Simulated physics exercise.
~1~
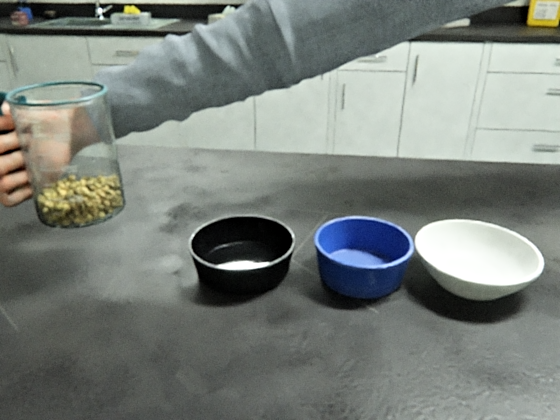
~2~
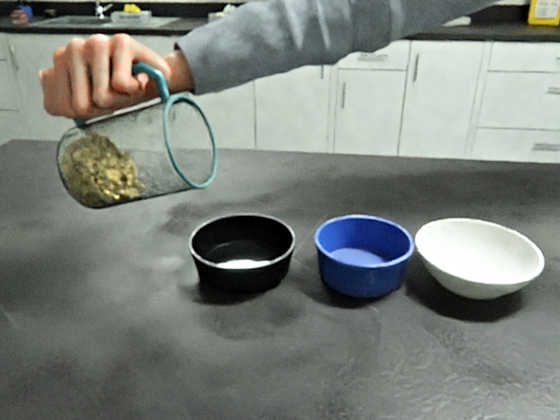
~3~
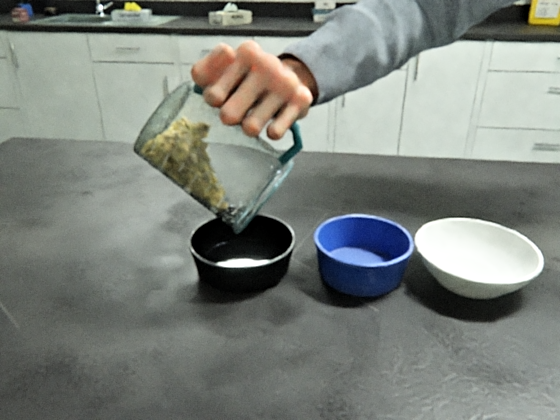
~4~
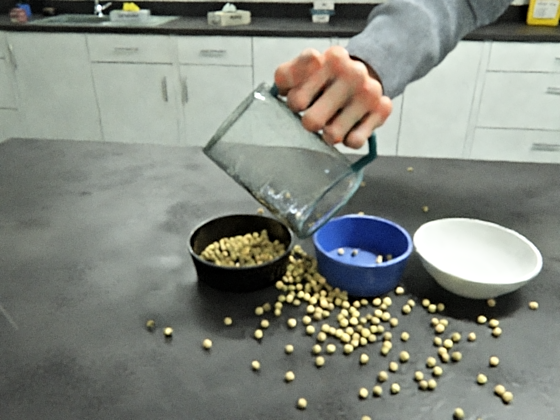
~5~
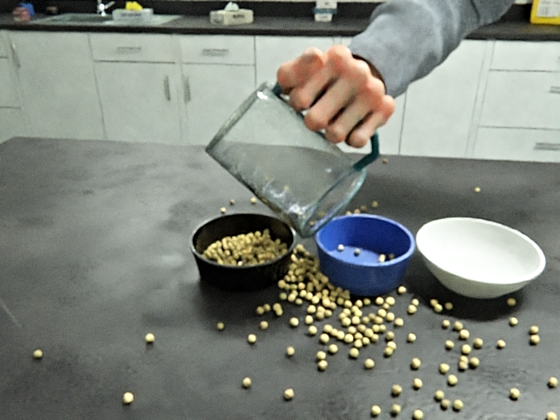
Hand moving a clear jug right and tipping soya beans into a black dish, with many spilling across the dark table.
